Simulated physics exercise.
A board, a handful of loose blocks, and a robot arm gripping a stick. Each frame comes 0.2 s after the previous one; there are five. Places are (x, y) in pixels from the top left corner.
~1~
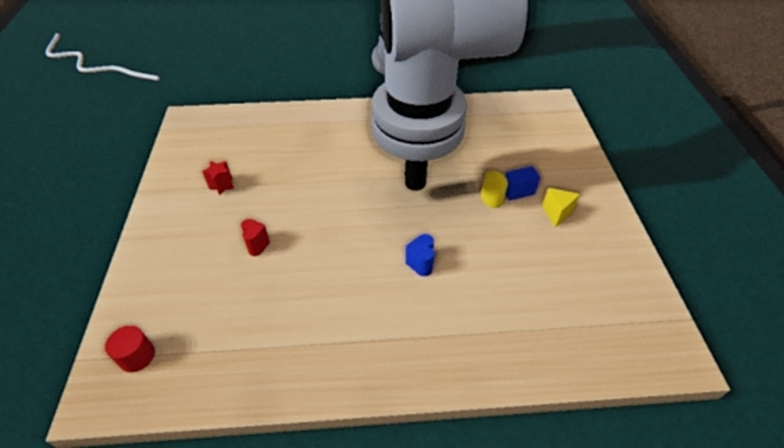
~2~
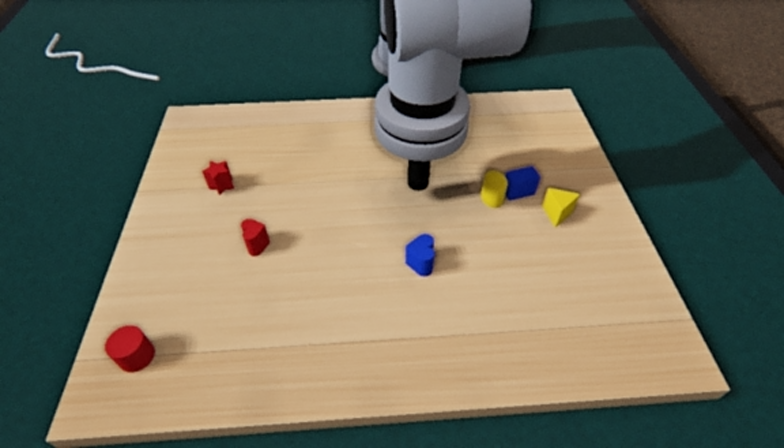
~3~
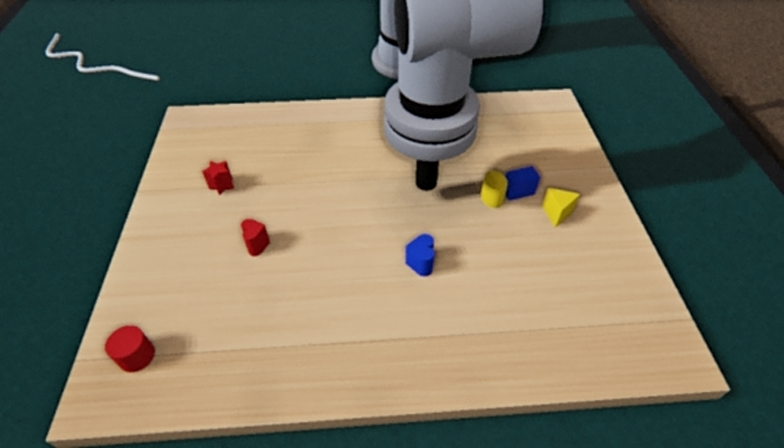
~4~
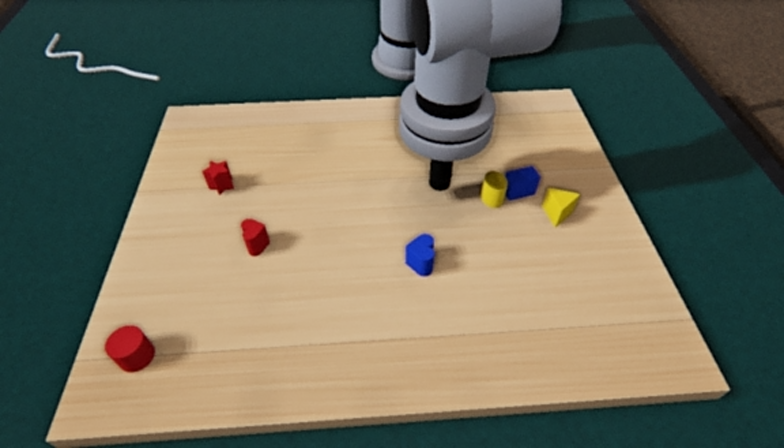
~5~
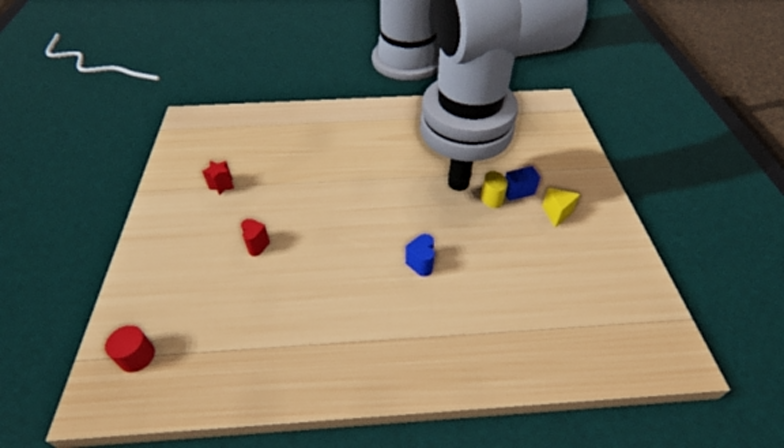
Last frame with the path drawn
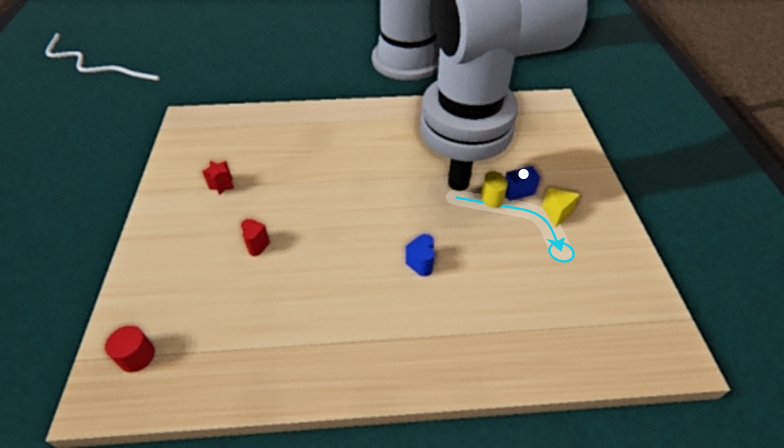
To begin with, a robot arm holds a dark stick upright over a wooden board scattered with red, blue and yellow blocks. The arm shifts slightly right, then glides further right, bringing the stick close to the left side of a yellow block, while all of the blocks stay still.
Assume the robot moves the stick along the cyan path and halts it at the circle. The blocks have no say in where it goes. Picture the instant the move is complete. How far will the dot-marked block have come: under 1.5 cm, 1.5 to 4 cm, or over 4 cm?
That block covers upwards of 4 cm.
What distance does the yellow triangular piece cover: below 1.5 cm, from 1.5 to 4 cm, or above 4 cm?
Once the path is done, the yellow triangular piece lies 1.5 to 4 cm from its present place.
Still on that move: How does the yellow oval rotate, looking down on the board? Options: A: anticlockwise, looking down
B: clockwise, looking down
I'll go with A - anticlockwise, looking down.
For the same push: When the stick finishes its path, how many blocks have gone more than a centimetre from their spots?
Count: Three or more.
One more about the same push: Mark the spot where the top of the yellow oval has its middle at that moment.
In the picture, it is at (555, 184).
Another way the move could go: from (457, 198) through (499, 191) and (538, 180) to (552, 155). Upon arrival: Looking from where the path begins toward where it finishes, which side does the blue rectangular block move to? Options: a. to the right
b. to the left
a: To the right.
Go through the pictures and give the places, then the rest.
Stick's lower end (415, 184); yellow oval (496, 180); blue rectangular block (524, 174); yellow triangular piece (563, 197), in the first frame.
Stick (418, 184); blocks still, in the second frame.
Stick (426, 184); blocks still, in the third frame.
Stick (440, 184); blocks still, in the fourth frame.
Stick (459, 184); yellow oval (496, 180); blue rectangular block (524, 174); yellow triangular piece (563, 197), in the fifth frame.
Drawn move, from (457, 198) by way of (500, 205) and (542, 218) to (561, 252); the dot is on the blue rectangular block.
On the path given first. One third of the way, stick (503, 192); yellow oval (525, 182), turned 20° anticlockwise; blue rectangular block (542, 171), turned 20° anticlockwise.
Two thirds of the way, stick (547, 205); yellow oval (555, 184), turned 75° anticlockwise; blue rectangular block (554, 165), turned 55° anticlockwise; yellow triangular piece (575, 197), turned 50° clockwise.
At the end, stick (567, 239); yellow oval (555, 184), turned 75° anticlockwise; blue rectangular block (554, 165), turned 55° anticlockwise; yellow triangular piece (578, 199), turned 30° clockwise.
